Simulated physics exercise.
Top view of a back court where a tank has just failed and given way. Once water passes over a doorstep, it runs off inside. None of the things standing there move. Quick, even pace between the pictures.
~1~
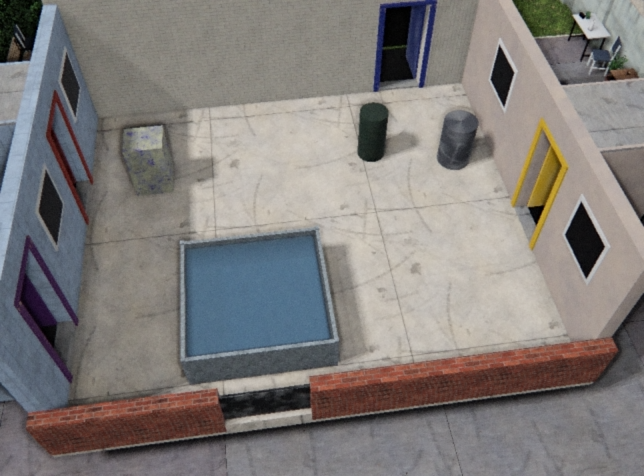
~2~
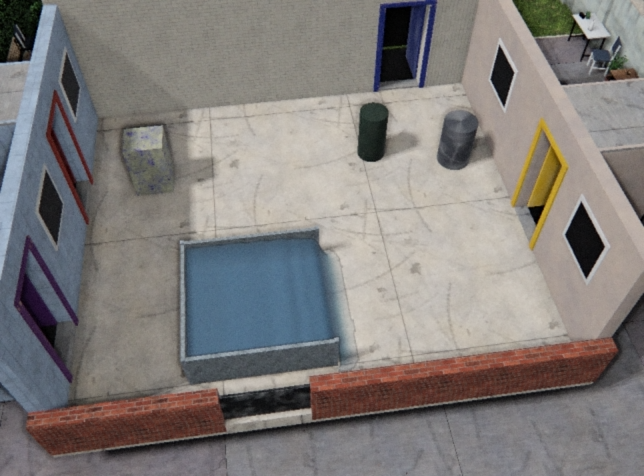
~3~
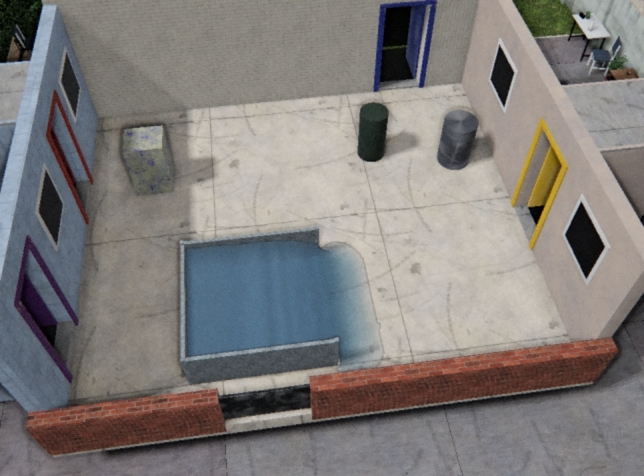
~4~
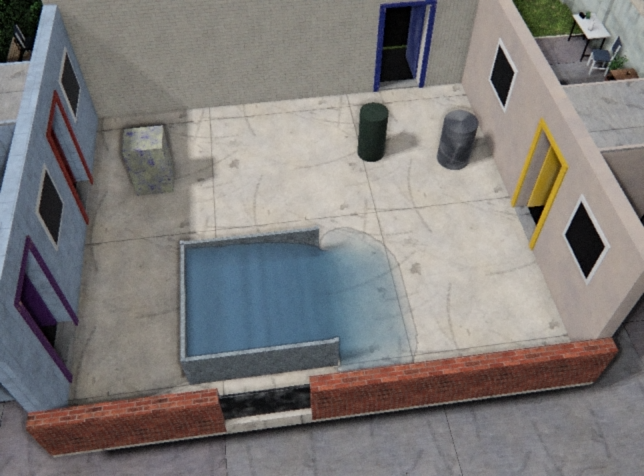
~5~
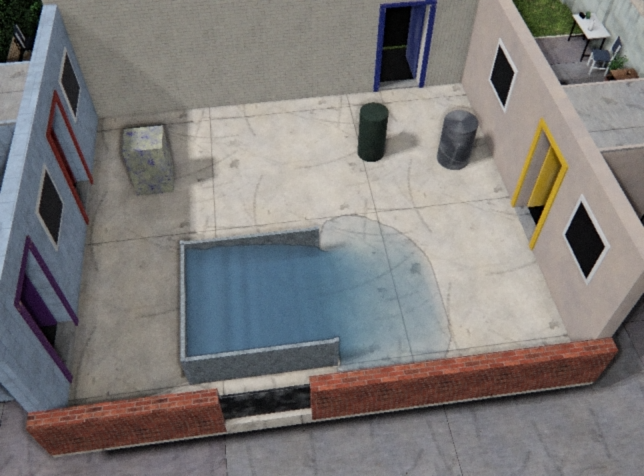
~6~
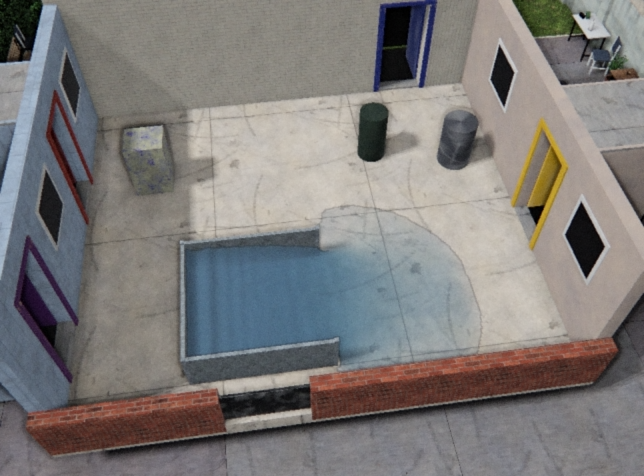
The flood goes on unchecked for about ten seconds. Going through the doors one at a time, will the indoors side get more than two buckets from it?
Yellow door: More than two buckets; blue door: More than two buckets; purple door: Two buckets at most; red door: Two buckets at most.
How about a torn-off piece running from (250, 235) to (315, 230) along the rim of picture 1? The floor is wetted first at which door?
First comes the blue door.
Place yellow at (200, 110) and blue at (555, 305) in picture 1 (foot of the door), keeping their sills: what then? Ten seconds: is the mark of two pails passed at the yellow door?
Here, yellow undershoots.
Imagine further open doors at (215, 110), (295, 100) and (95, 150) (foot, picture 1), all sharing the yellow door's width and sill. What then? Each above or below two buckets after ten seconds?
The three doors, in turn: Is short of it, is short of it, is beyond it.
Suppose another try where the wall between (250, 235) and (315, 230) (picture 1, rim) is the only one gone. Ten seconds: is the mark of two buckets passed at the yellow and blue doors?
The yellow door falls short and the blue door tops the limit.
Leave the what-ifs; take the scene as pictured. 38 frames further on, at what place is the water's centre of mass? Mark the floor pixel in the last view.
The water's centre sits above (398, 237).
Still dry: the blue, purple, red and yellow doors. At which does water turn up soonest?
Go with the door marked yellow.
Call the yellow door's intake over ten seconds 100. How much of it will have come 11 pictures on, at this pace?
Roughly 20 percent.
A moment on, water covers 30 % of the floor; the yellow door under two buckets in, the blue door not reached, the purple door not reached, the red door not reached.
Next, water covers 35 % of the floor; the yellow door over two buckets in, the blue door not reached, the purple door not reached, the red door not reached.
Then, water covers 40 % of the floor; the yellow door far over two buckets in, the blue door not reached, the purple door not reached, the red door not reached.
Later, water covers 60 % of the floor; the yellow door far over two buckets in, the blue door over two buckets in, the purple door not reached, the red door not reached.
In the end, water covers 95 % of the floor; the yellow door far over two buckets in, the blue door over two buckets in, the purple door wet at the sill, nothing in, the red door wet at the sill, nothing in.
